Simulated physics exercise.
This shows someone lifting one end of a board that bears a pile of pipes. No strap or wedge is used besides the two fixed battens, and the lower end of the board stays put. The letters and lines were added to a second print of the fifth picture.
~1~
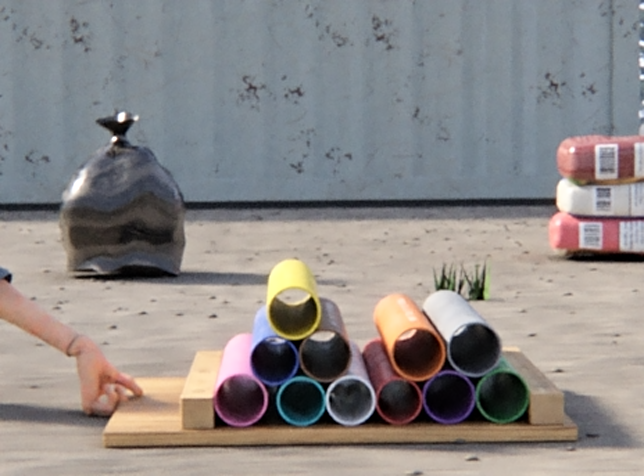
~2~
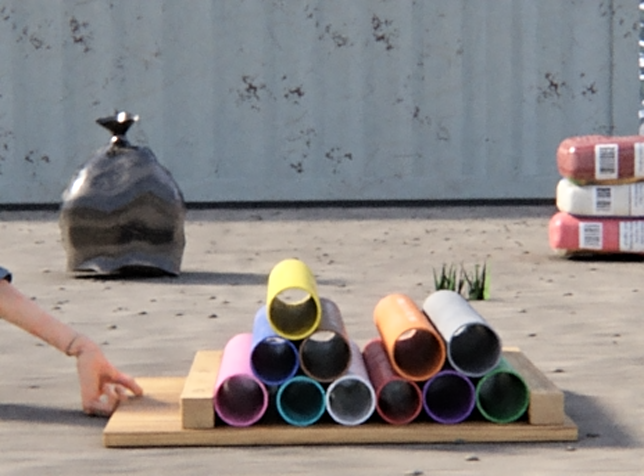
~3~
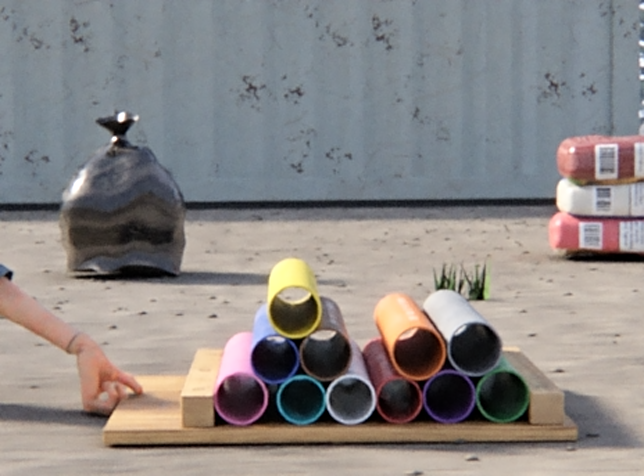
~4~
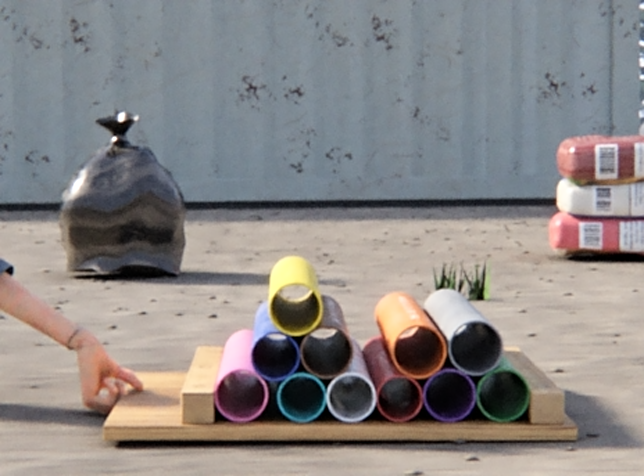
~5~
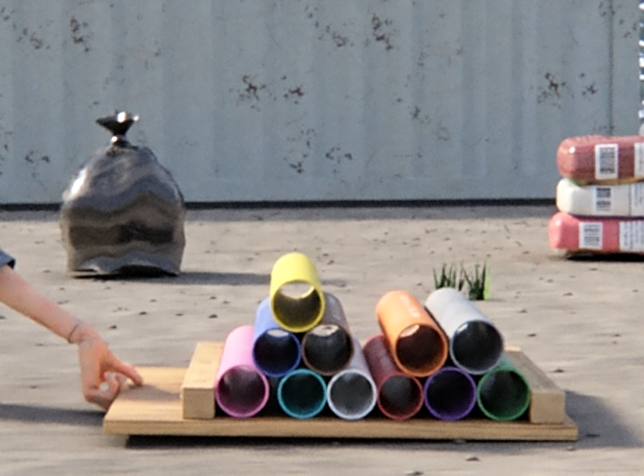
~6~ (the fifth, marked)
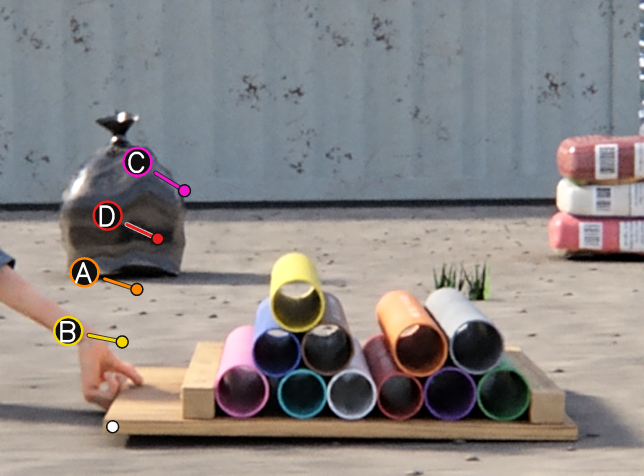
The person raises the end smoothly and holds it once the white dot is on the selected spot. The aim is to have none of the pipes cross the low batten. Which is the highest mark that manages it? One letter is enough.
No higher than A.
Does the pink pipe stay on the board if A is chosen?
Yes.
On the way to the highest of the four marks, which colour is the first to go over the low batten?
The grey one.
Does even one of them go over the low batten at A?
No, at A.
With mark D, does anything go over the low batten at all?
Yes, at D.
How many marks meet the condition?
The number is two.
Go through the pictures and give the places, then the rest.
The first frame shows board (336, 392); pink pipe (241, 399); turquoise pipe (301, 401).
The second frame shows turquoise pipe (301, 401); white pipe (351, 400).
The third frame shows board (336, 391); pink pipe (241, 398); blue pipe (275, 359); green pipe (503, 396).
The fourth frame shows board (336, 389); pink pipe (241, 395); turquoise pipe (302, 397).
The fifth frame shows board (337, 386); pink pipe (242, 391); turquoise pipe (303, 393).
On the copy, A at (137, 289); B at (122, 342); C at (185, 191); D at (158, 239); the white dot at (113, 426).
On A. First, board at 14°.
Then, board at 19°.
Finally, board at 19°, none over the low batten.
By contrast, B none over the low batten; C five over the low batten; D five over the low batten.
